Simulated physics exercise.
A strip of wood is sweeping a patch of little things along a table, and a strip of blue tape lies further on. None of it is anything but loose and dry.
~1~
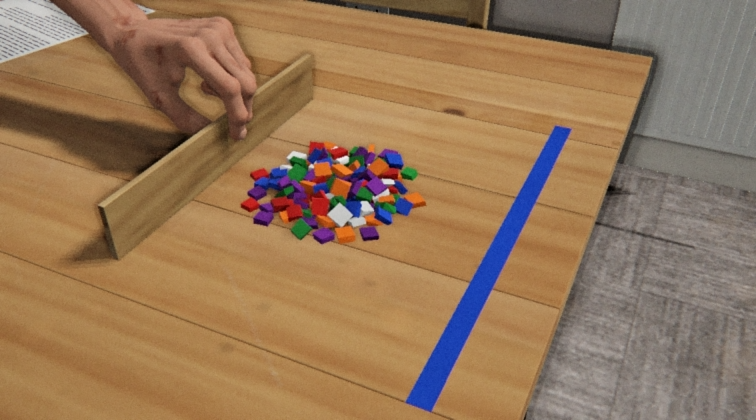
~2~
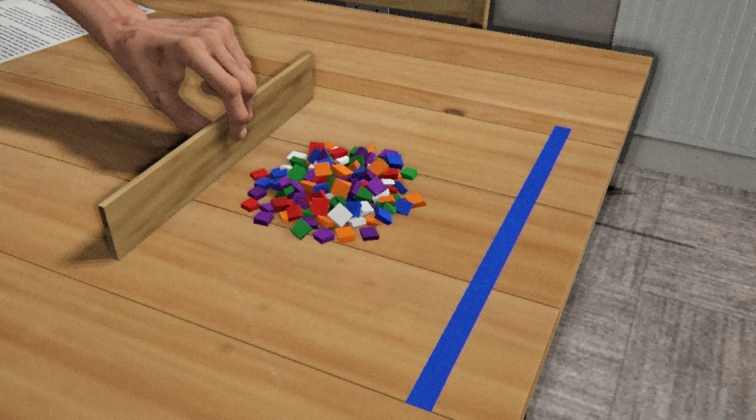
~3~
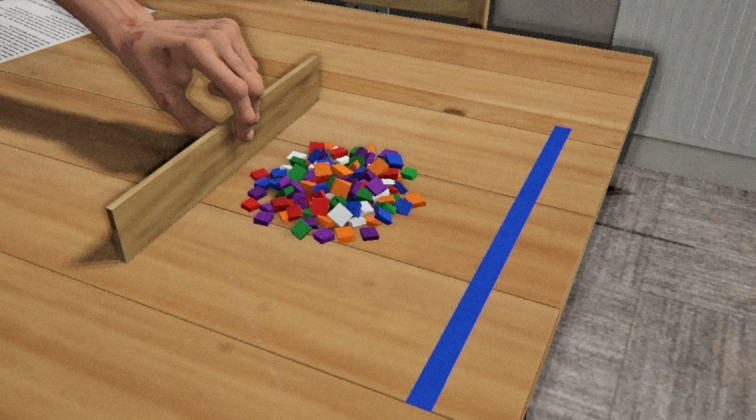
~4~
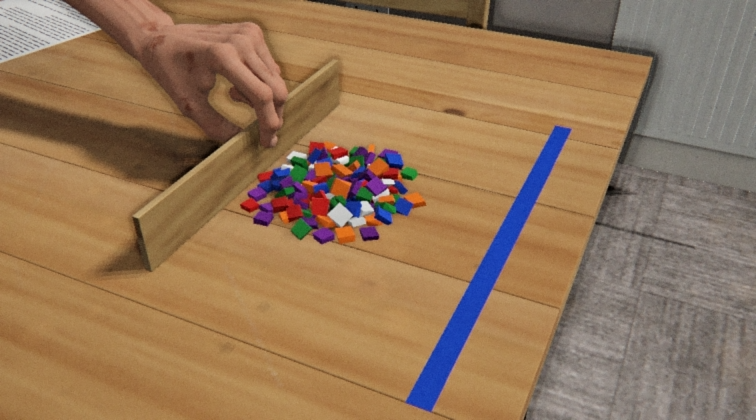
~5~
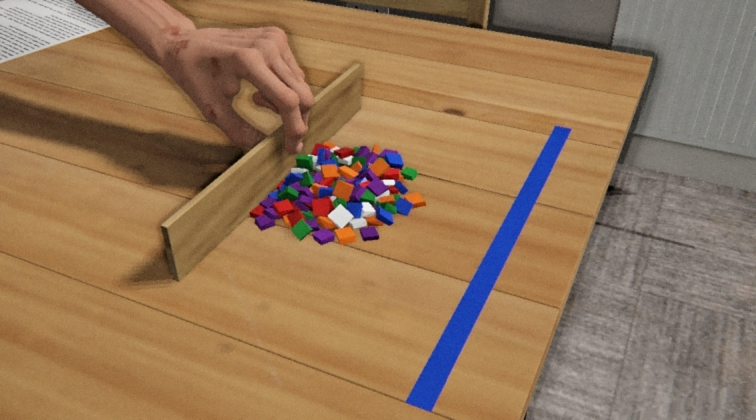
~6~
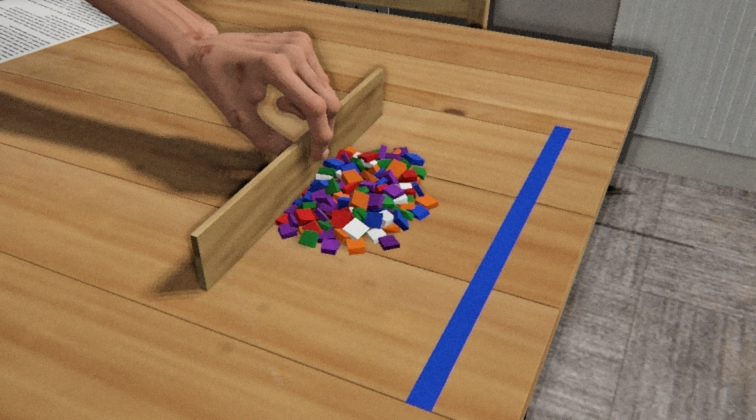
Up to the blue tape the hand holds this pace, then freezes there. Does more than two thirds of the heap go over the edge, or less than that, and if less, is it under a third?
I expect a third to two thirds of it to fall off the end.
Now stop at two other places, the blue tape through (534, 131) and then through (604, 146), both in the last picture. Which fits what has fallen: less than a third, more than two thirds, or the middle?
One: Under a third. Two: Beyond two thirds.
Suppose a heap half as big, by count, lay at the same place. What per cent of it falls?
Estimate: Around 30 %.
Soon, strip of wood still moving, near (413, 162); heap all on the table, its front near (526, 244).
A while on, strip of wood stopped at the blue tape; heap about a third over the edge.
Towards the end, strip of wood stopped at the blue tape; heap about half over the edge.
Finally, strip of wood stopped at the blue tape; heap about half over the edge.
